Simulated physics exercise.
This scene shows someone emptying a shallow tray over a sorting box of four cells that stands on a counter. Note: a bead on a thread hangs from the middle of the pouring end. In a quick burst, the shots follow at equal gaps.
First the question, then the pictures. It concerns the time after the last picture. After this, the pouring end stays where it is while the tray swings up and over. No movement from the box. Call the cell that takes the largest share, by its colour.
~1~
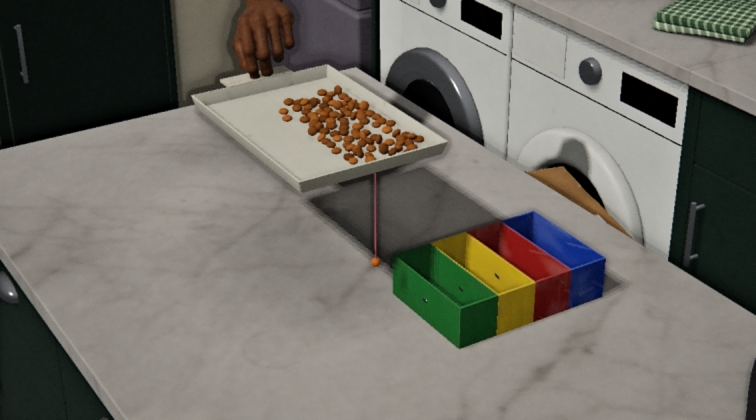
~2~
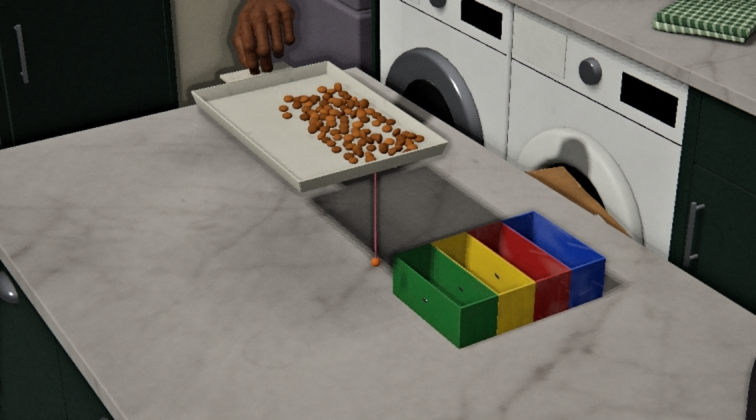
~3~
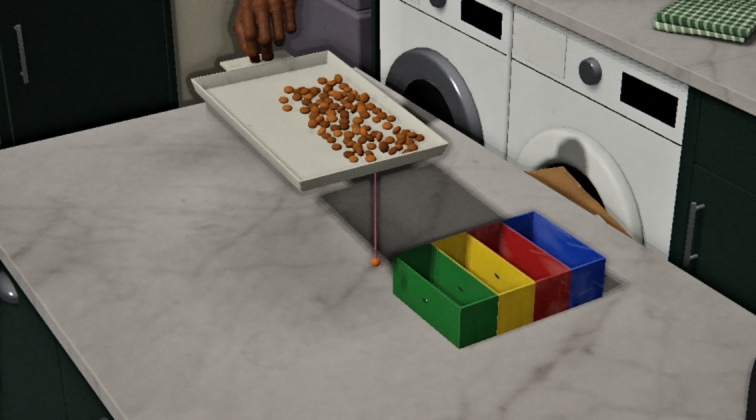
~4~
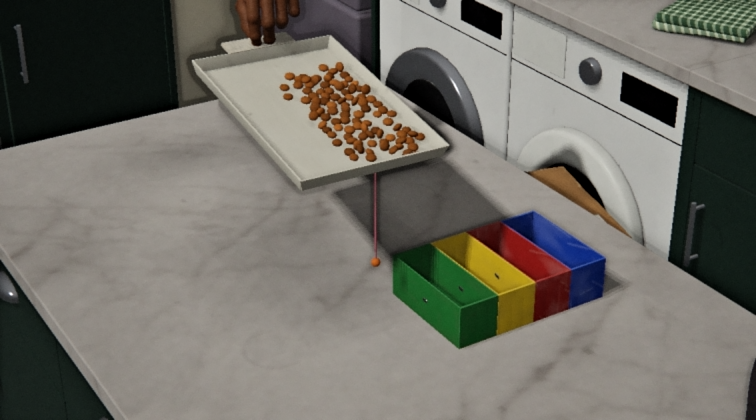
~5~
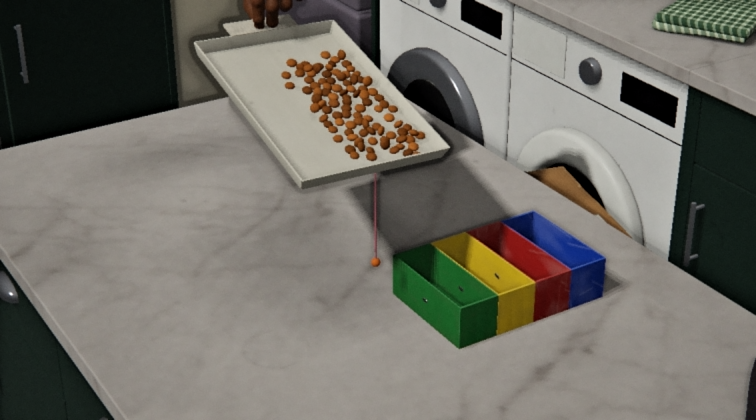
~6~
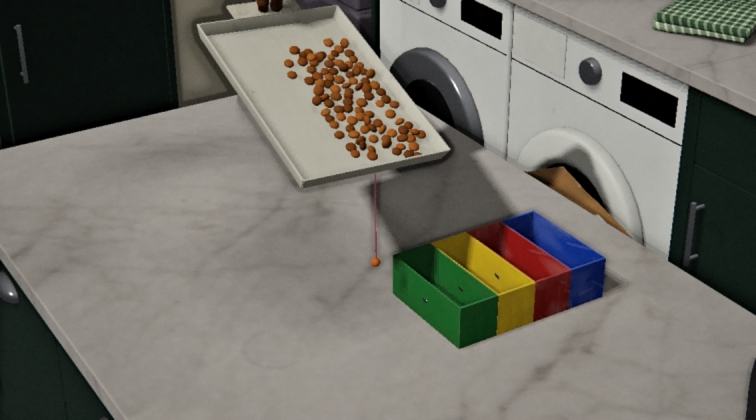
Most goes to the green cell.
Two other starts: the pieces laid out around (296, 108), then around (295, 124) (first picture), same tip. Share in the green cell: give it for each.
Roughly 40 and 40 percent, in that order.
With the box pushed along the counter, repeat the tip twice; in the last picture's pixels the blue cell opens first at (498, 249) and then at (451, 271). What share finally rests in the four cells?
The first gives 90 %, the second 90 %.
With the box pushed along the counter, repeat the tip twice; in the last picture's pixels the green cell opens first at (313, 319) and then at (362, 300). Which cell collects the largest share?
The first time it is blue, and the second time it is red.
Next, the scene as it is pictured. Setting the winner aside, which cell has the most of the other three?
I'd say the yellow cell.
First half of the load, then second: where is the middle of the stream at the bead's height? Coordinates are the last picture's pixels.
The leading part at (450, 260), the rest of it at (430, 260).
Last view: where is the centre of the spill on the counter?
Once everything settles, the pieces are centred near (411, 347).
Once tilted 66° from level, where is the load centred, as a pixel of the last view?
Check around (411, 150) in the last picture.
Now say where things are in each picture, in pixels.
Corners of the pouring end near (301, 179) and (442, 141), level; middle of the load near (344, 123), bits of cat kibble; bead on its thread near (376, 262); green cell near (478, 318); yellow cell near (516, 305); red cell near (552, 292); blue cell near (587, 279), in the first picture.
Corners of the pouring end near (301, 179) and (442, 141), level; middle of the load near (344, 121), in the second picture.
Corners of the pouring end near (302, 178) and (443, 142), tipped barely, lowest at the right corner; middle of the load near (345, 116), in the third picture.
Corners of the pouring end near (303, 178) and (444, 144), tipped a little, lowest at the right corner; middle of the load near (346, 109), in the fourth picture.
Corners of the pouring end near (304, 177) and (444, 146), tipped clearly, lowest at the right corner; middle of the load near (347, 102), in the fifth picture.
Corners of the pouring end near (305, 177) and (445, 147), tipped clearly, lowest at the right corner; middle of the load near (348, 96); green cell near (478, 318); yellow cell near (516, 305); red cell near (552, 292); blue cell near (587, 279), in the sixth picture.
Shortly afterwards, tray tipped steeply; all but a few on the tray; a little falling or outside the box.
Next, tray tipped past a quarter turn; a little on the tray; near a third in the green cell; near a quarter in the yellow cell; near a third falling or outside the box.
Some moments later, tray tipped past a quarter turn; near half in the green cell; near a quarter in the yellow cell; near a third falling or outside the box.
In the end, tray tipped past a quarter turn; near half in the green cell; near a quarter in the yellow cell; none at all in the red cell; none at all in the blue cell; near a third outside the box.
